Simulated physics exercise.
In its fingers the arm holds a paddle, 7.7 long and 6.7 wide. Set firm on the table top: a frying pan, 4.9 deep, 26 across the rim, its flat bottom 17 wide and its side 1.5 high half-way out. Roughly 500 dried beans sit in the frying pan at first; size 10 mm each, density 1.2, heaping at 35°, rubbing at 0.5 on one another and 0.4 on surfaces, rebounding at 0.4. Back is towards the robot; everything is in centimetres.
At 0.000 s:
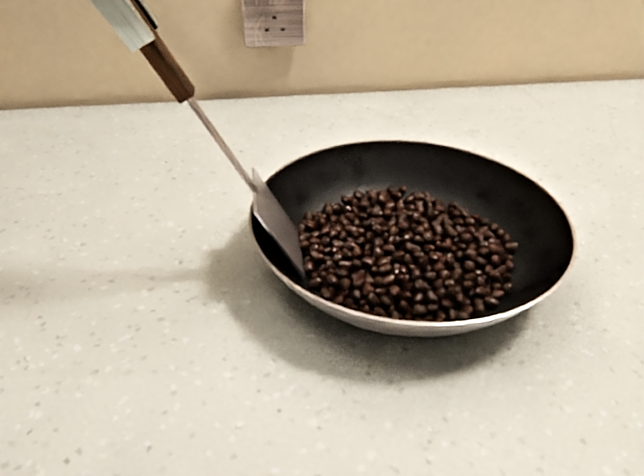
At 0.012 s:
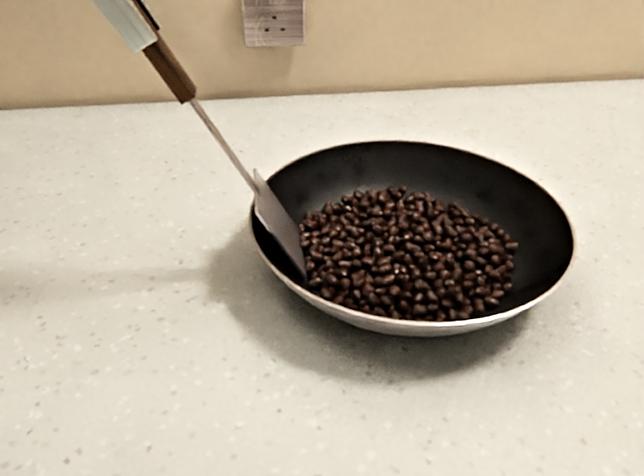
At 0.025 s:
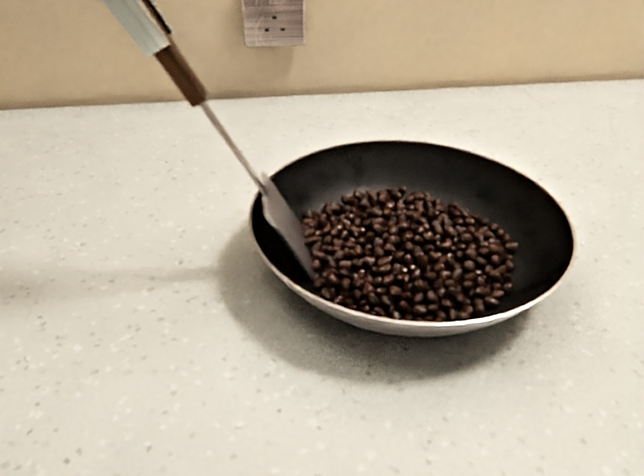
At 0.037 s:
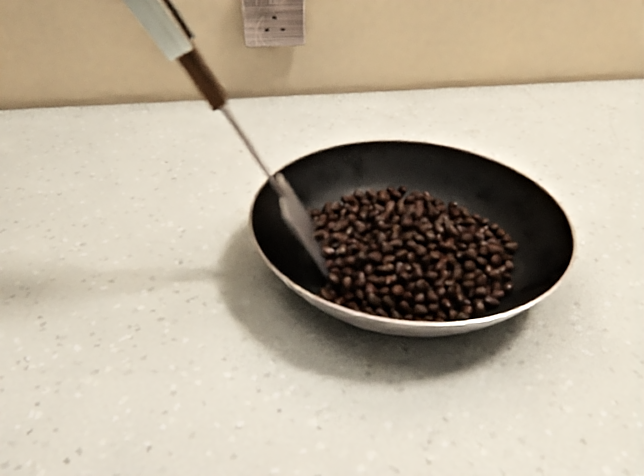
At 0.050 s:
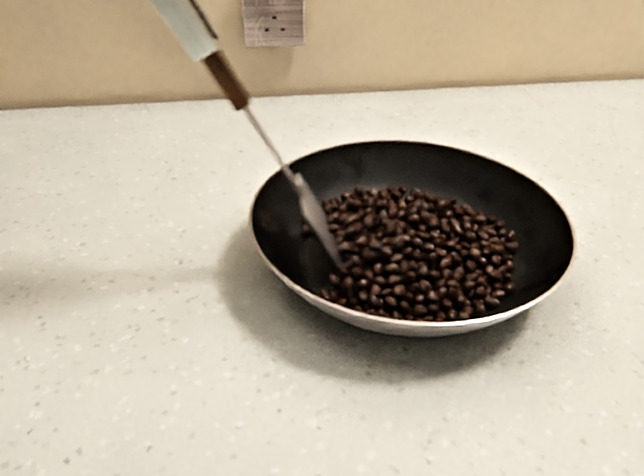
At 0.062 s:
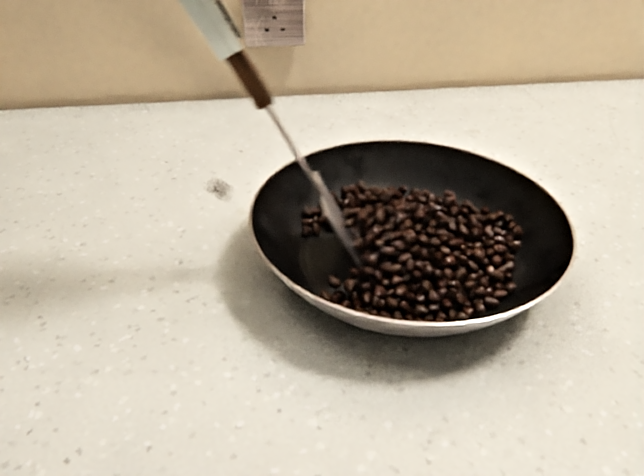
A robot arm, only its pale end showing at the upper left, holds a paddle with a brown grip and a flat grey blade in a black frying pan of dark brown beans. The pan sits on a speckled pale counter before a beige wall, seen from slightly above by a still camera. The blade starts at the pan's left side, then sweeps right into the beans, pushing some aside as a few gather behind it.
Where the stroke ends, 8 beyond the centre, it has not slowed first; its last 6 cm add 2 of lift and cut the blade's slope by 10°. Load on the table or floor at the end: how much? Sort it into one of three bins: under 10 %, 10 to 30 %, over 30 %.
Bin: 10 to 30 %.
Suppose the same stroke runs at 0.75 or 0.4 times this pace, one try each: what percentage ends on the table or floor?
Close to 5 and 0 percent respectively.
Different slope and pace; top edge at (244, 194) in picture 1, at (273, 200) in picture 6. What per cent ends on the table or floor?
Some 0 per cent.
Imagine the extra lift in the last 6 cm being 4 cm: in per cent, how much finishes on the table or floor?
15 per cent.
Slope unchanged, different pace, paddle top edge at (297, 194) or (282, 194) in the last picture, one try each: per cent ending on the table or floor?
First try around 5 %, second try around 0 %.
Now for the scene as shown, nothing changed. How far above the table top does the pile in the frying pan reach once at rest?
Height at rest: Roughly 5.0 cm.
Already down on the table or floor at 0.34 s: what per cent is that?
I'd put it at around 15 per cent.
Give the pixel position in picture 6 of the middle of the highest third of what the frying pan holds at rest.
The centre sits at about (503, 232).
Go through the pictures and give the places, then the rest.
In the first picture, paddle top edge at (253, 188), sloping 63°; upper third of the load around (401, 243), from x 300 to 510, top at y 190; 496 in the frying pan.
In the second picture, paddle top edge at (255, 189), sloping 63°; upper third of the load around (401, 243), from x 300 to 510, top at y 190.
In the third picture, paddle top edge at (264, 191), sloping 63°; upper third of the load around (399, 241), from x 305 to 510, top at y 190.
In the fourth picture, paddle top edge at (282, 193), sloping 63°; upper third of the load around (390, 239), from x 305 to 510, top at y 190.
In the fifth picture, paddle top edge at (301, 193), sloping 63°; upper third of the load around (398, 235), from x 265 to 510, top at y 190.
In the sixth picture, paddle top edge at (320, 192), sloping 63°; upper third of the load around (405, 231), from x 220 to 515, top at y 185; 494 in the frying pan, 2 on the blade or in flight.
By 0.09 s, sloping 63°, highest piece 17 above the table; 494 in the frying pan, 2 on the blade or in flight.
By 0.12 s, sloping 60°, highest piece 25 above the table; 494 in the frying pan, 2 on the blade or in flight.
By 0.34 s, sloping 53°, highest piece 56 above the table; 416 in the frying pan, 63 on the table or floor, 17 on the blade or in flight.
By 1.39 s, sloping 53°, highest piece 5 above the table; 416 in the frying pan, 80 on the table or floor.
Final count, 416 in the frying pan, 80 on the table or floor. That is 16 % on the table or floor.
